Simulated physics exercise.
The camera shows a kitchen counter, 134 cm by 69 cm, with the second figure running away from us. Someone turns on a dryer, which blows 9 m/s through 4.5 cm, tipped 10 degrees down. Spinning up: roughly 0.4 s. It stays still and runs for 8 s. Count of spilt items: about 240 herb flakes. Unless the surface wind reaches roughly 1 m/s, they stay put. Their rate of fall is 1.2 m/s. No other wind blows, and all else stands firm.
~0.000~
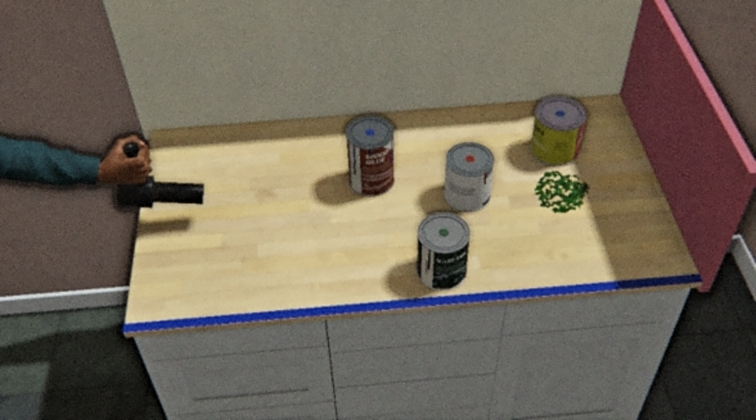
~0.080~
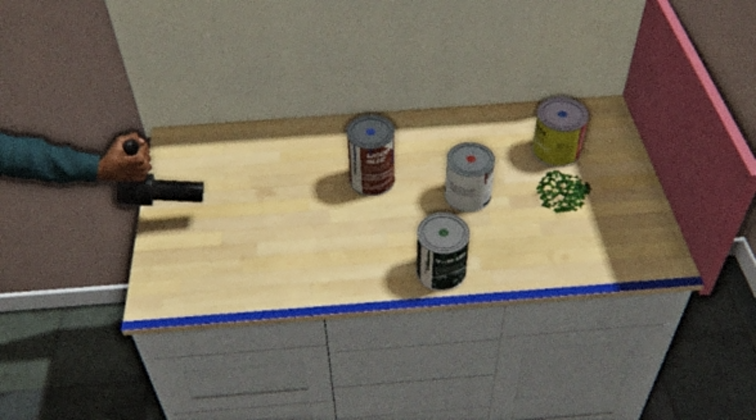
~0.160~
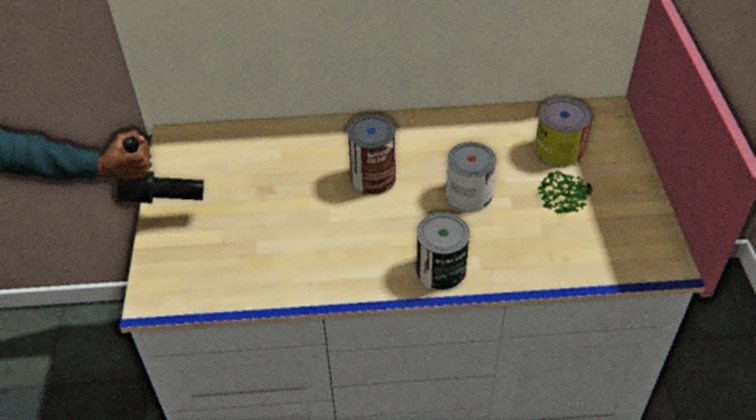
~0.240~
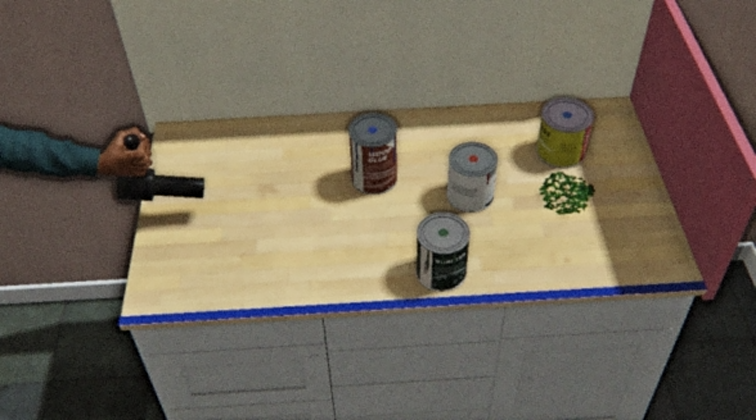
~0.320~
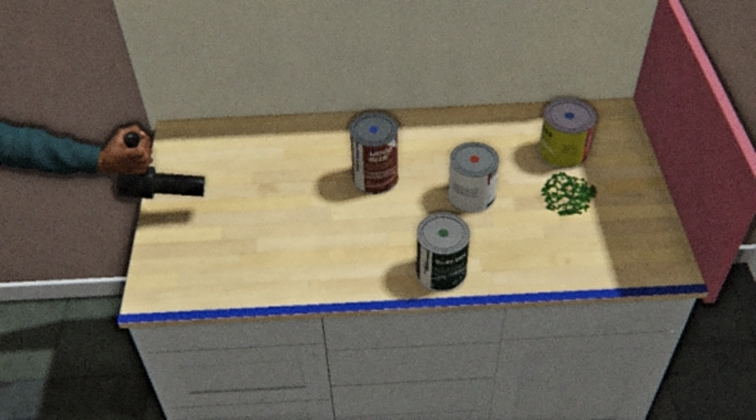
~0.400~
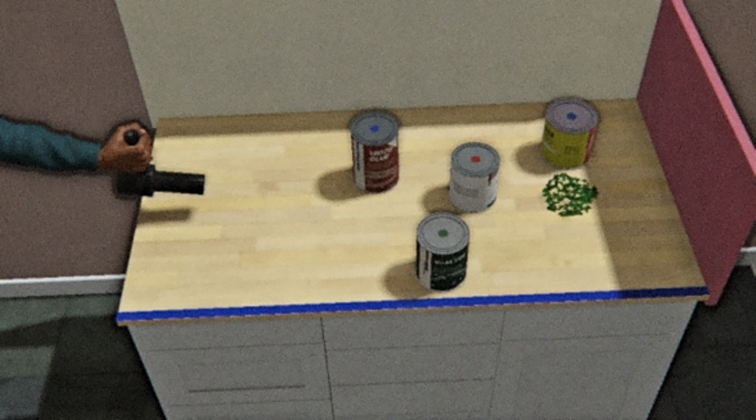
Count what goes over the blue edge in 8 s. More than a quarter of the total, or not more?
The loss over that edge stays within a quarter.
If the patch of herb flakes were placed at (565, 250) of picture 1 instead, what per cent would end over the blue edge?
Roughly 70 per cent.
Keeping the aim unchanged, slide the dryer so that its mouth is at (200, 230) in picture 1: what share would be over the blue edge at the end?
Then the share would be close to 0 percent.
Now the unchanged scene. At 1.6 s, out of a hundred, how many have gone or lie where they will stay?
Near 60 %.
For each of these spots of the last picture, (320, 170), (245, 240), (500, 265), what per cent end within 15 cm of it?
In order: About 0 %, then 0 %, then 0 %.
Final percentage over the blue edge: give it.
About 0 per cent.
After 1.6 s, 38 % are on the move or not yet settled, 0 % are over the blue edge; the middle of those still in play is near (569, 196).
After 2.6 s, 35 % are on the move or not yet settled, 0 % are over the blue edge; the middle of those still in play is near (569, 196).
After 4.4 s, 27 % are on the move or not yet settled, 0 % are over the blue edge; the middle of those still in play is near (569, 196).
After 8.0 s, at the end, 0 % are over the blue edge; the middle of those still in play is near (569, 196).
